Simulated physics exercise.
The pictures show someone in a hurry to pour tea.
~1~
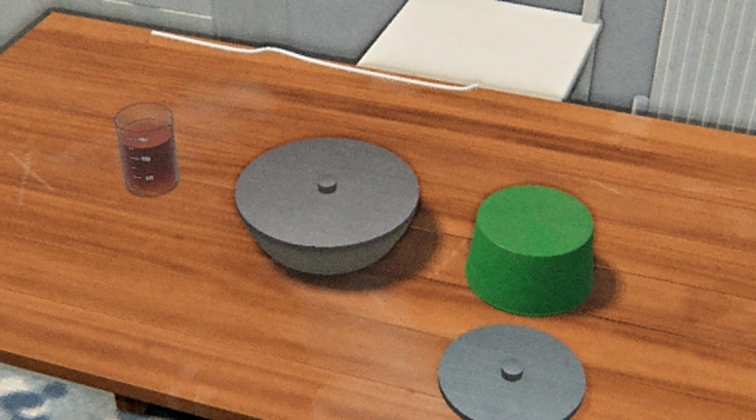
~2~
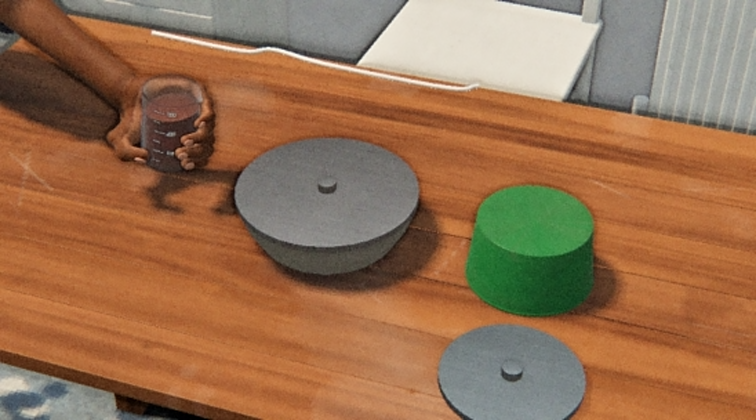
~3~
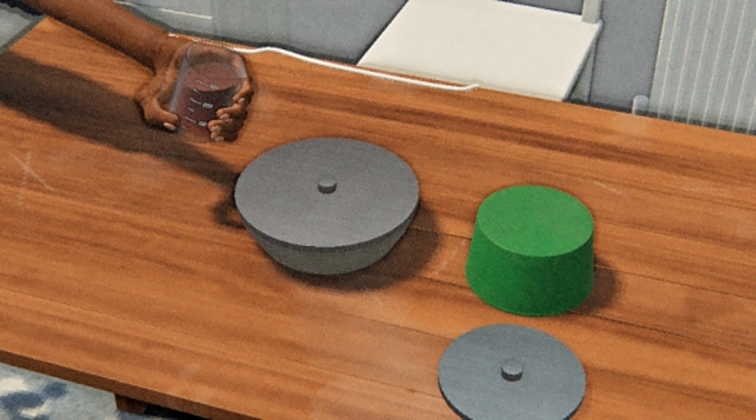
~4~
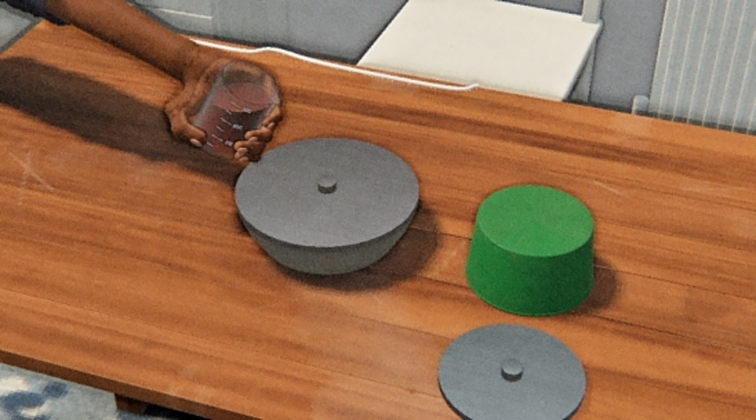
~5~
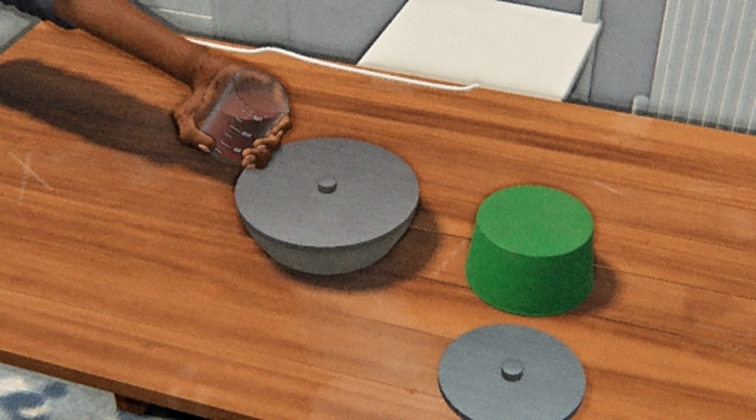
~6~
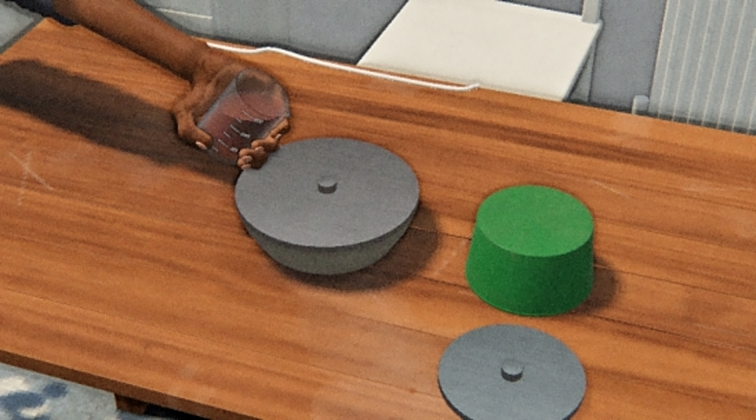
A hand lifts a beaker of dark red liquid and tilts it beside a lidded grey bowl.
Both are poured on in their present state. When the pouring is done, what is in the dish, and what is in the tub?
The dish will turn it aside; the tub will turn it aside.
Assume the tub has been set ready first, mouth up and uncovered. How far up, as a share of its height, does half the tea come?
Around 10 %.
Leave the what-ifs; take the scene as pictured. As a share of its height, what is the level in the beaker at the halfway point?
Some 35 per cent, I reckon.
A moment on, it hits the lid of the dish and runs off.
Further on, it runs off the upturned base of the tub.
When it is over, the dish is empty, in a puddle; the tub is empty, in a puddle.
